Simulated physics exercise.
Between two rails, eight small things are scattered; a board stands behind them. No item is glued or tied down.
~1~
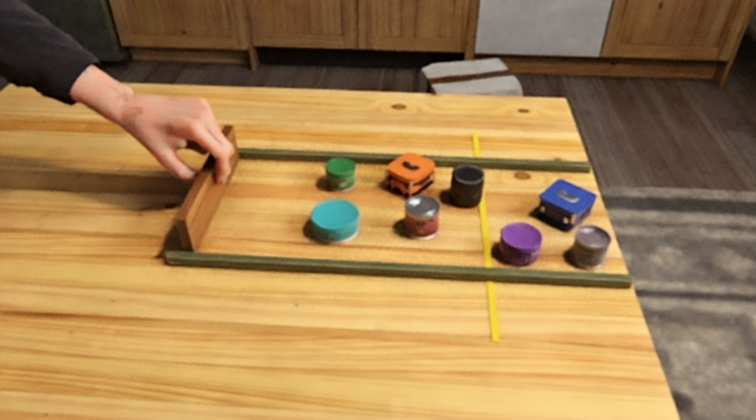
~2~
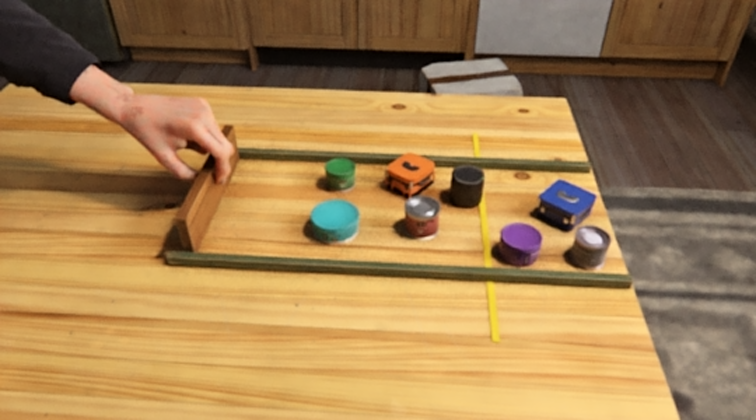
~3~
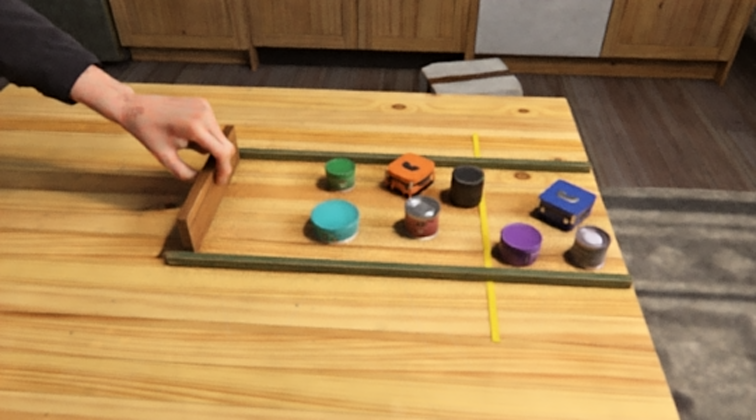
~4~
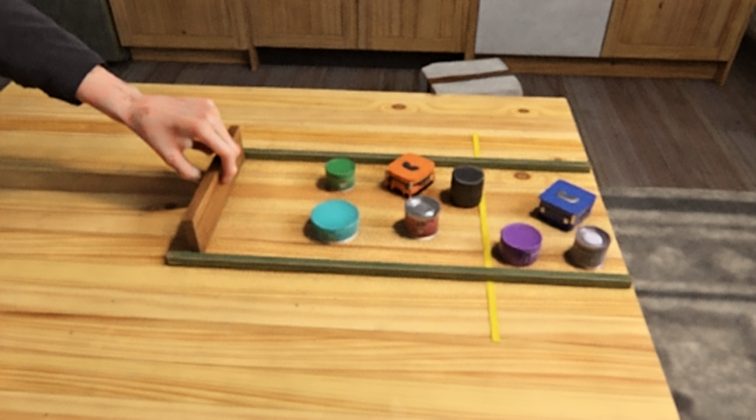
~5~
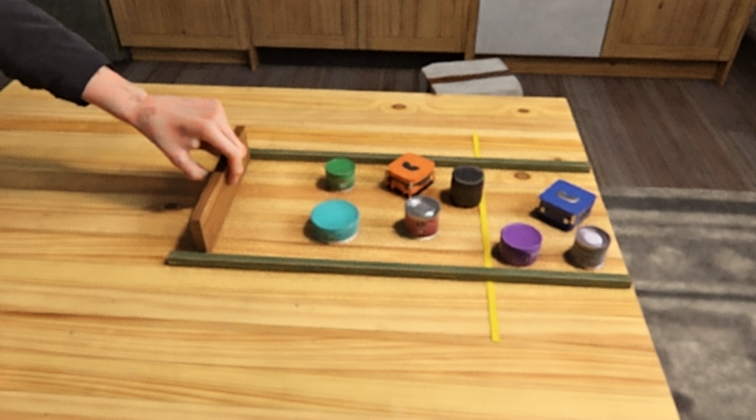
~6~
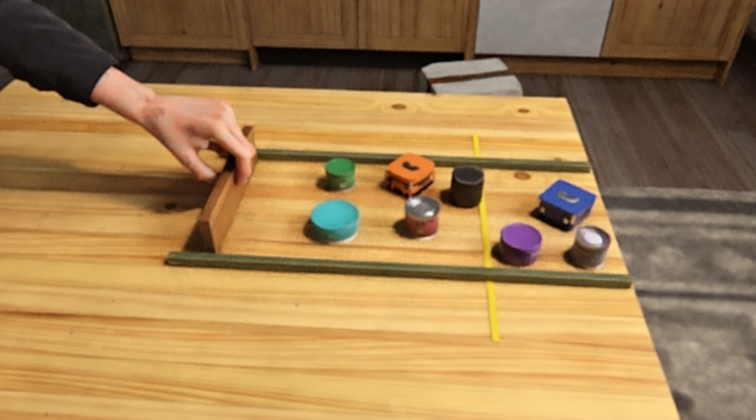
On a pale wooden table in a kitchen with wooden cabinets, seen from above at an angle, two dark green rails run left to right. Between them sit green, turquoise, black, purple, grey and reddish round containers, with orange and blue cases, near and beyond a yellow strip. A hand at left slides an upright wooden board slightly rightward, while the containers and camera stay still.
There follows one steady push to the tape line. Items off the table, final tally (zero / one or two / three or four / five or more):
Most likely the drop count will come to nothing.
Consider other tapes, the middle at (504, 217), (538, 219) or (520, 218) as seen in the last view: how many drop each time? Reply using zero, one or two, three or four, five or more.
In order of the three spots, it's none, then one or two, then one or two.
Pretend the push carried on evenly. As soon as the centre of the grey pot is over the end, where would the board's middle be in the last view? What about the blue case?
Estimated middle: (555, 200), and (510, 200) for the other.
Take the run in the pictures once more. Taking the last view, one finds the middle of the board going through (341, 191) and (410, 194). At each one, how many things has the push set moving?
The first number is 2, the next one 5.
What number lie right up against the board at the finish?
Number: 2.
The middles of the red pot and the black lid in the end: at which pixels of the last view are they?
Look around (548, 216) for the first and around (567, 188) for the second.
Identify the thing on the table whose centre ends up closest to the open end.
That's the blue case, it ends up nearest.
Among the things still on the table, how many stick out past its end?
That'd be 1.
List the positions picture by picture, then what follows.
The first frame shows grey pot (590, 247); blue case (565, 206); purple tub (520, 244); board (211, 185); tape (484, 216).
The second frame shows blue case (565, 206); orange case (411, 176).
The third frame shows purple tub (520, 244); turquoise tin (335, 222).
The fourth frame shows grey pot (590, 247); black lid (467, 187).
The fifth frame shows blue case (565, 206); board (224, 186).
The sixth frame shows grey pot (590, 247); blue case (565, 206); purple tub (520, 244); board (232, 186); tape (484, 216).
Early on, none off yet; grey pot at rest near (590, 247); blue case at rest near (565, 206); purple tub at rest near (520, 244).
Finally, the number that fall off is zero.
